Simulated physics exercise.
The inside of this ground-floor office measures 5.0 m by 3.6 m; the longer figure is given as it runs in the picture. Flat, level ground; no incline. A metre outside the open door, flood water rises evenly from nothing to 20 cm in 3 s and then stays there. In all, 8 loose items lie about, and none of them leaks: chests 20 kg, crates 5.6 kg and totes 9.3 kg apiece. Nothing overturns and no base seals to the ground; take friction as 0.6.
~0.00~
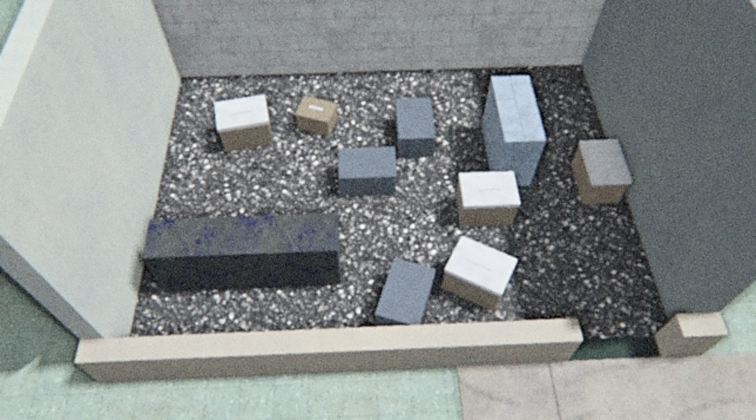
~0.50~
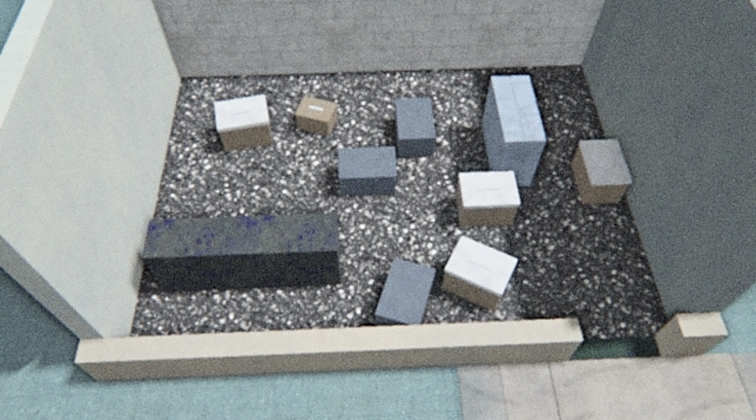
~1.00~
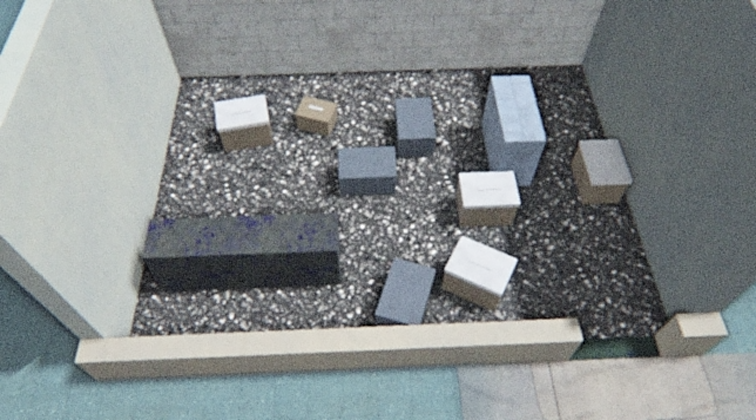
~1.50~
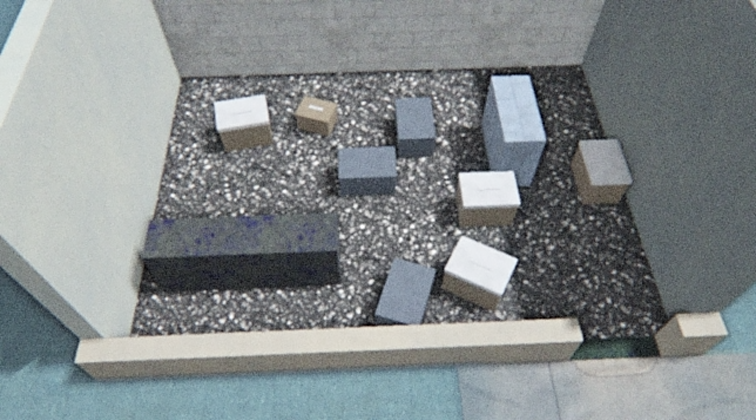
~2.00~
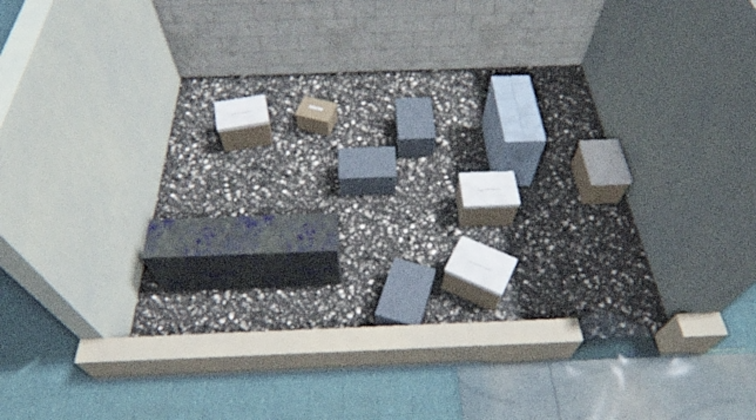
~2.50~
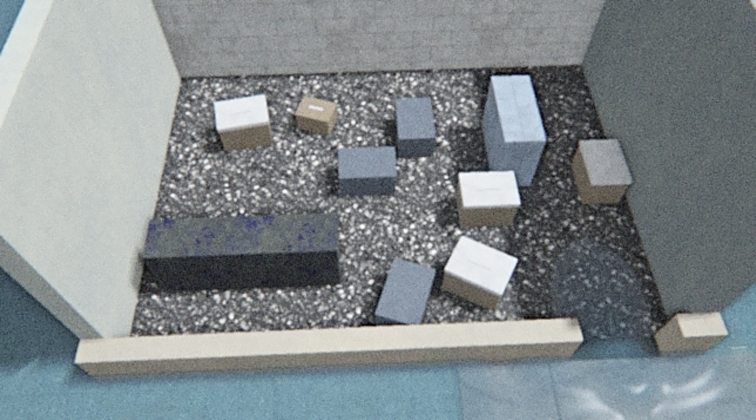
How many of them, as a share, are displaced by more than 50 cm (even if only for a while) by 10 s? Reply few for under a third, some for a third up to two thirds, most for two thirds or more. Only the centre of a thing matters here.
Few.
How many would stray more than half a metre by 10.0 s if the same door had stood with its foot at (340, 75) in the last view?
Result: 3 of them.
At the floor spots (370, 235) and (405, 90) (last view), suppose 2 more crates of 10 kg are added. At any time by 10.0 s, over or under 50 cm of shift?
Inside the limit, then above the limit.
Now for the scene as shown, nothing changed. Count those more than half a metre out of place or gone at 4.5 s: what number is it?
By my reckoning, 0.
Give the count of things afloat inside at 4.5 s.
Of them, 0.
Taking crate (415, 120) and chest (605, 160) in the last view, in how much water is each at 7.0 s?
Depths: Near 1 cm, then near 10 cm.
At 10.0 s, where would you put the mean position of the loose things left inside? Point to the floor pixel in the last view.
Around (380, 183).
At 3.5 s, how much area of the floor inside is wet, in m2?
Wet area: Approx. 2.5 m2.
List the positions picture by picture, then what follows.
The first frame shows a chest at (606, 160) rests on the ground; a crate at (415, 118), on the bottom; water covers 0.0 m2; 0 of 8 have shifted.
The second frame shows a chest at (606, 160), on the bottom; a crate at (415, 118), on the bottom; 0.0 m2 under water; 0 of 8 have shifted.
The third frame shows a chest at (606, 160), on the bottom; a crate at (415, 118), on the bottom; water covers 0.0 m2; 0 of 8 have shifted.
The fourth frame shows a chest at (606, 160) rests on the ground; a crate at (415, 118), on the bottom; water covers 0.0 m2; 0 of 8 have shifted.
The fifth frame shows a chest at (606, 160), on the bottom; a crate at (415, 118), on the bottom; water covers 0.1 m2; 0 of 8 have shifted.
The sixth frame shows a chest at (606, 160) rests on the ground; a crate at (415, 118), on the bottom; 0.7 m2 under water; 0 of 8 have shifted.
After 3.5 s 0 of 8 are over 50 cm from their spots; 0 afloat.
After 4.5 s 0 of 8 are over 50 cm from their spots; 0 afloat.
After 7.0 s 1 of 8 are over 50 cm from their spots; 1 afloat.
After 10.0 s 2 of 8 are over 50 cm from their spots, and 2 have been at some point; 3 afloat.
